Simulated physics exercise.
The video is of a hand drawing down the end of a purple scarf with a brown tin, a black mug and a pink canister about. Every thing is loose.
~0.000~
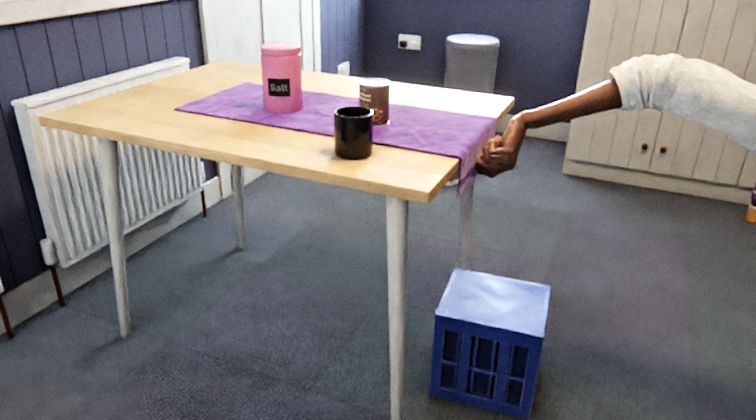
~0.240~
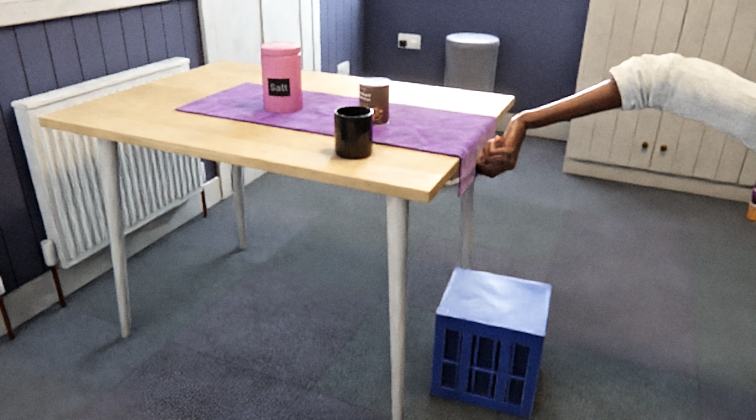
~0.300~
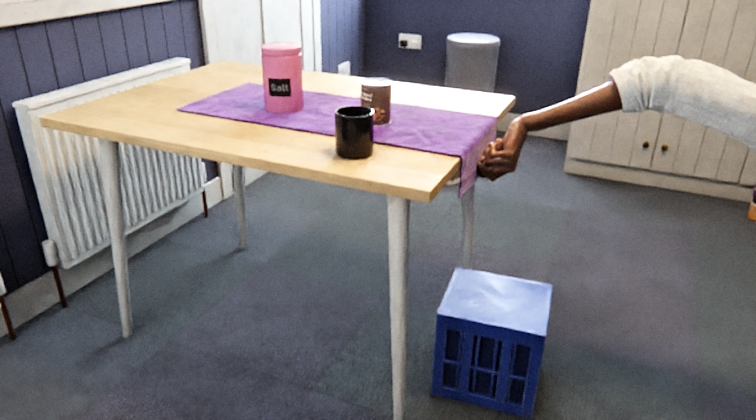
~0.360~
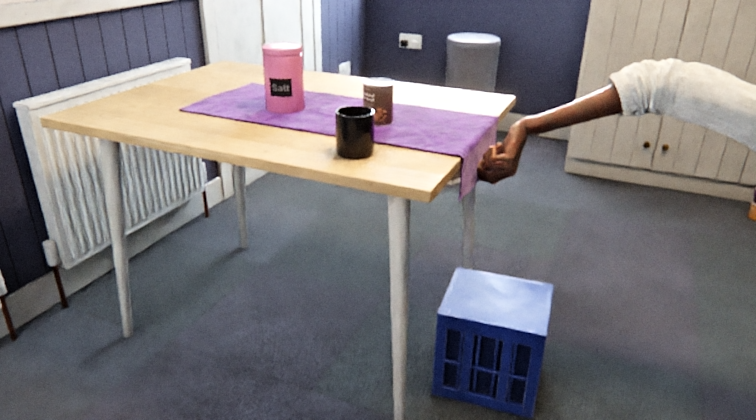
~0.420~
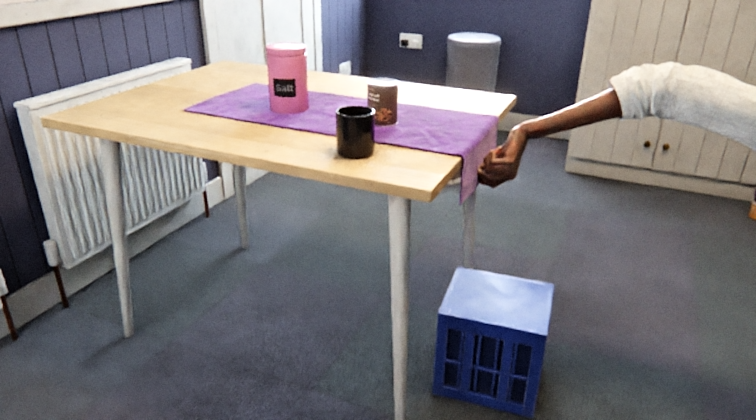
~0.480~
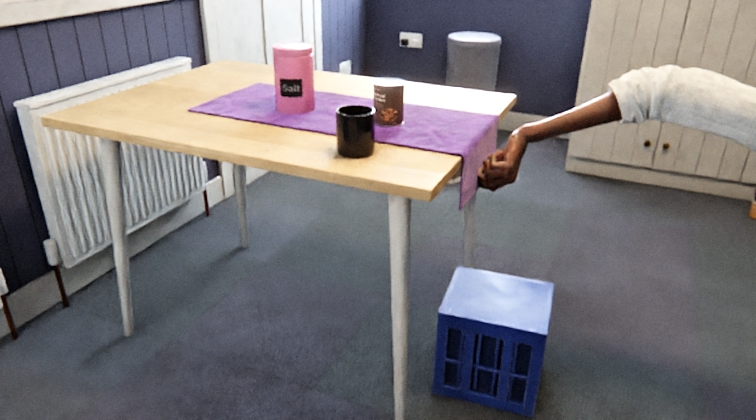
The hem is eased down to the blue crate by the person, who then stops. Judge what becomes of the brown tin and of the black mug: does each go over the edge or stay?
Verdict: The brown tin ends up over the edge, the black mug ends up staying.
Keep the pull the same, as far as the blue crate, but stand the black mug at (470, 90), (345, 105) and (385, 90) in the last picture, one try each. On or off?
1: On. 2: Off. 3: Off.
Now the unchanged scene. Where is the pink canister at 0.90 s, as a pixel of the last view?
(322, 81), roughly.
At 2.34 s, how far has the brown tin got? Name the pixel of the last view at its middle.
About (583, 292).
After 0.90 s, hem going down; tin carried along near (420, 107); mug unmoved.
After 1.62 s, hem going down; tin carried along near (471, 114); mug unmoved.
After 2.34 s, hem on the crate; tin down below near (583, 292); mug unmoved.
At rest, hem on the crate; tin down below near (583, 292); mug unmoved. The brown tin is carried off the end and the black mug stays on the table.
